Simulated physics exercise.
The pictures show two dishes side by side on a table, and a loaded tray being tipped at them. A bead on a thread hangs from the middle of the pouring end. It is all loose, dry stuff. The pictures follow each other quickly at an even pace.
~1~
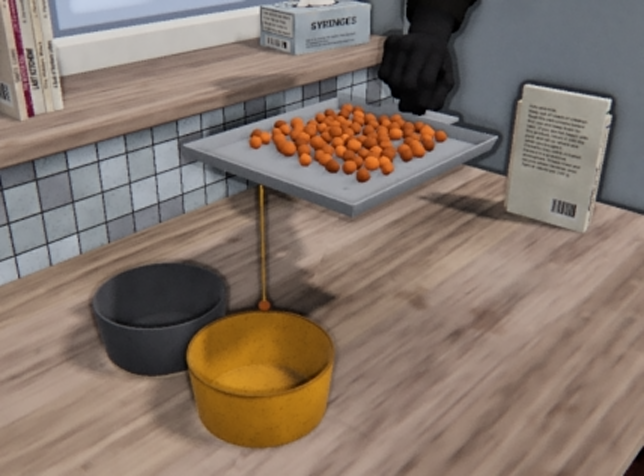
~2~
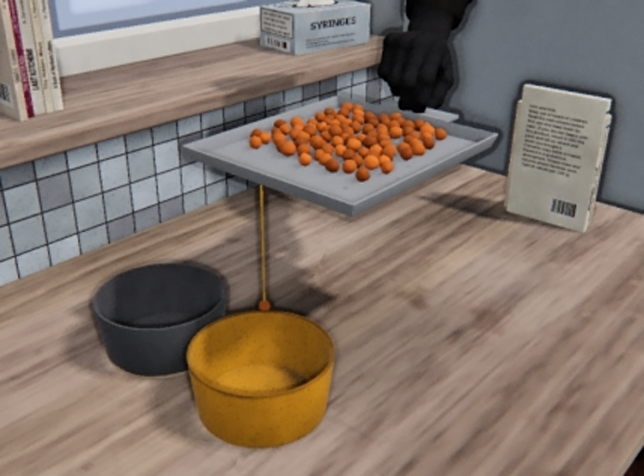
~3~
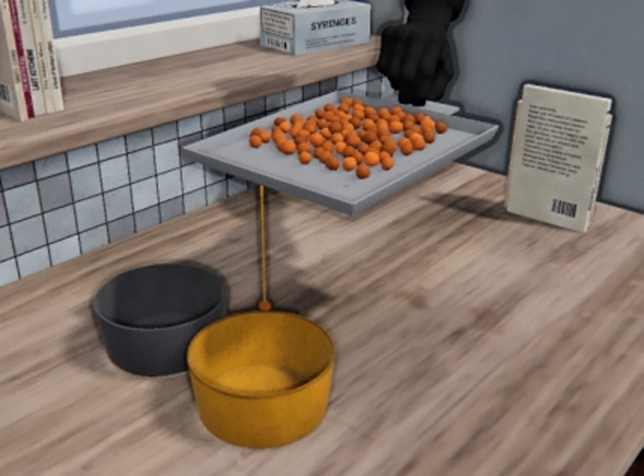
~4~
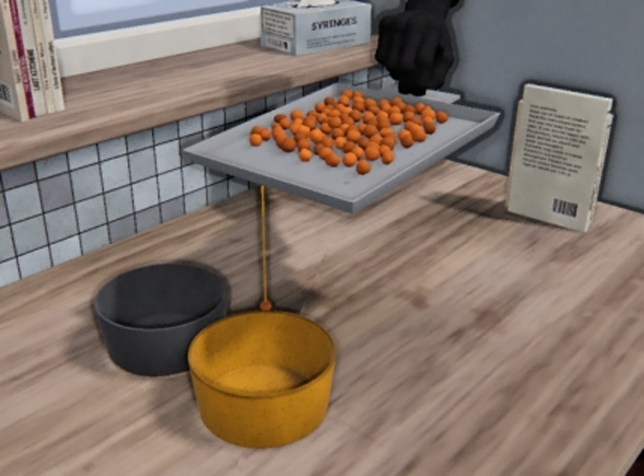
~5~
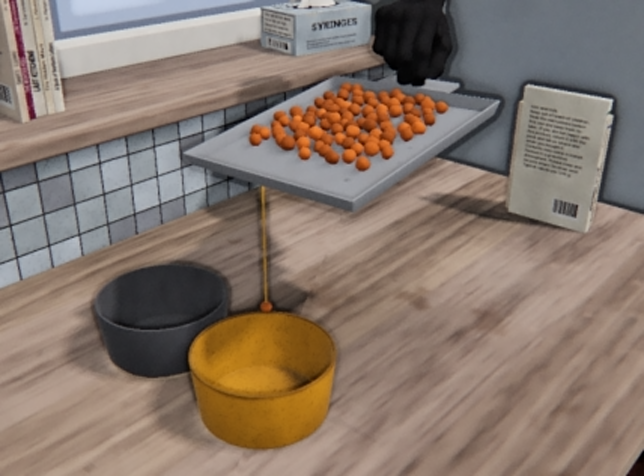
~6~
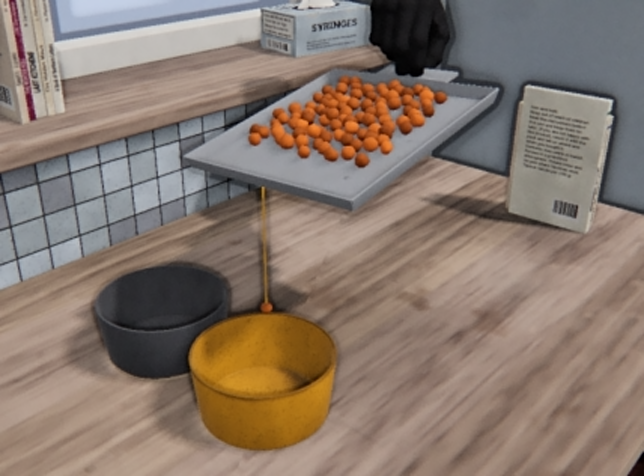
The video shows a black-gloved hand holding a grey tray of small orange balls above a dark dish and a yellow dish; the hand slowly raises the tray's far side, tilting it slightly toward its left corner.
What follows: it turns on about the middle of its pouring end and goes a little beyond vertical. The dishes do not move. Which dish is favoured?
It favours the left-hand dish.
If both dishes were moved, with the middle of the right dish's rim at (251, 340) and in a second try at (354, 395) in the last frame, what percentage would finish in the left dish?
About 60 and 50 per cent.
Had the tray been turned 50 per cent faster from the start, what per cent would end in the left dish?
About 70 per cent.
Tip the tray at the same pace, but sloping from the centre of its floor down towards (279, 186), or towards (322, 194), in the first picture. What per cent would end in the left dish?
First some 10, then 0 per cent.
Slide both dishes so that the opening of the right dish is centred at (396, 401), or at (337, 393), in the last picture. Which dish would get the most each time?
First the left dish, then the left one.
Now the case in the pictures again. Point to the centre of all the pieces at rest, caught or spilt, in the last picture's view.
Near (169, 349).
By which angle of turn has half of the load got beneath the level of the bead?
Around 100° of tilt.
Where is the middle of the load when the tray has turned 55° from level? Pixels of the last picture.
Around (250, 136).
Soon, tray tipped steeply; nearly all on the tray; a stray few in the right dish; a stray few in the left dish.
A while on, tray tipped right over; about half on the tray; a small part in the right dish; a small part in the left dish; about a third in the air.
Towards the end, tray tipped past a quarter turn; about a quarter in the right dish; about two thirds in the left dish; a small part outside both.
Finally, tray tipped past a quarter turn; about a quarter in the right dish; about two thirds in the left dish; a small part outside both.
